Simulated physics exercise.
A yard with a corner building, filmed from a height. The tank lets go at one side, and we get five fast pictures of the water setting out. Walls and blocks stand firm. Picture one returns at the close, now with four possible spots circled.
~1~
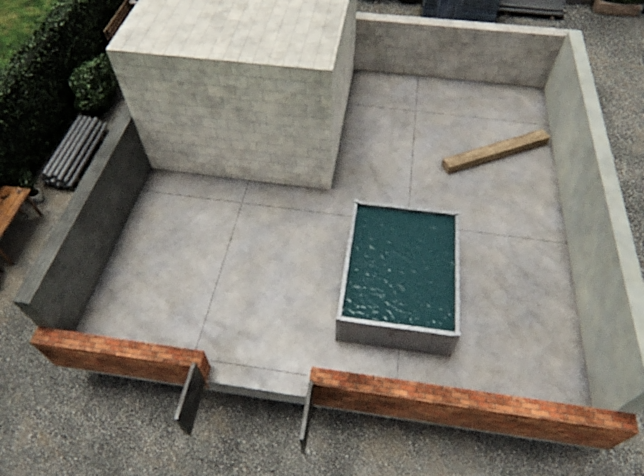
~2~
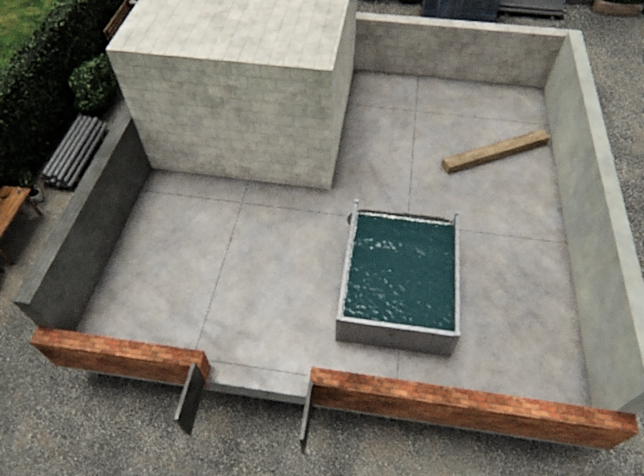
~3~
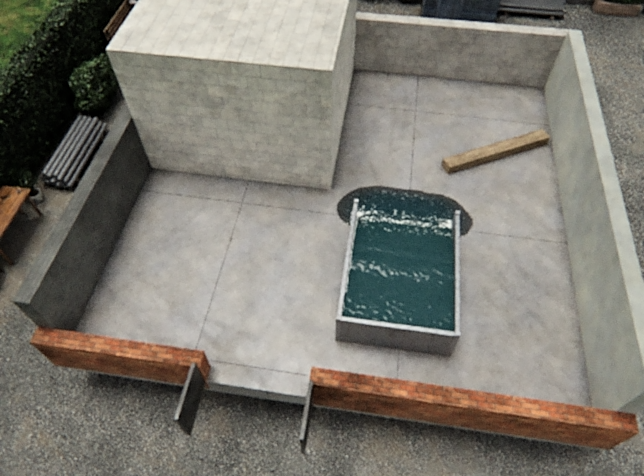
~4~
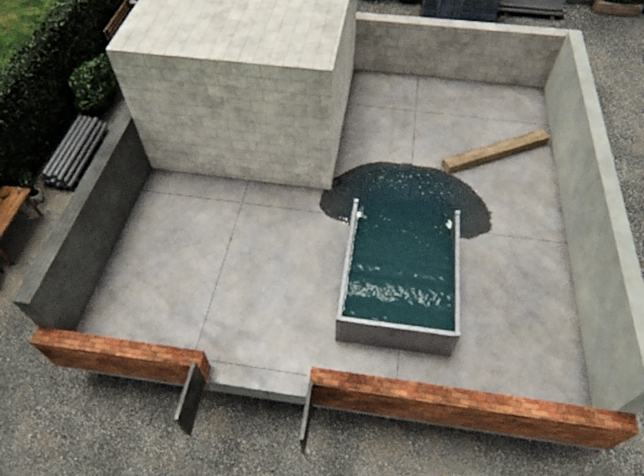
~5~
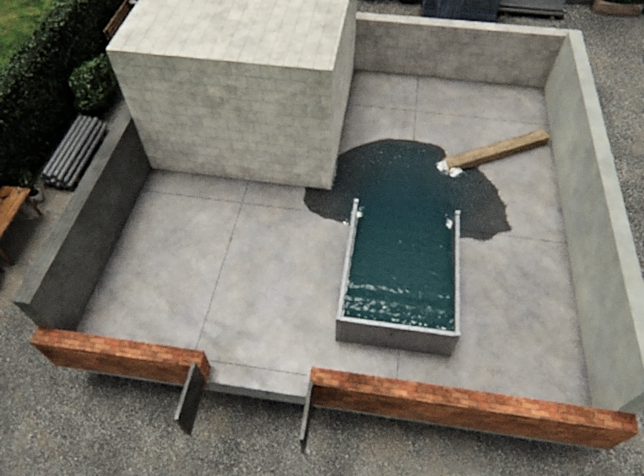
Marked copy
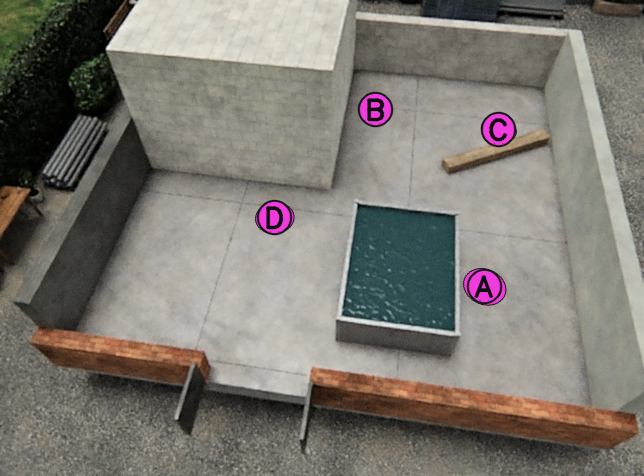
A walled concrete yard with a block-shaped building in one corner held a tank of dark green water, then the tank's far side opened and water poured out, spreading across the ground around a wooden beam.
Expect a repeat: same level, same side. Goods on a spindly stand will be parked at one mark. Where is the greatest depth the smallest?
I would pick place D.
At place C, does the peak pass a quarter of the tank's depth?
Yes, it does.
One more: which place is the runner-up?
That would be A.
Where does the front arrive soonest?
The answer is B.
On the marked copy, A at (484, 286); B at (375, 109); C at (498, 129); D at (274, 217).
If A is chosen, the water peaks at about 11 % of the depth that stood in the tank.
If B is chosen, the water peaks at about 44 % of the depth that stood in the tank.
If C is chosen, the water peaks at about 38 % of the depth that stood in the tank.
If D is chosen, the water peaks at about 4 % of the depth that stood in the tank.
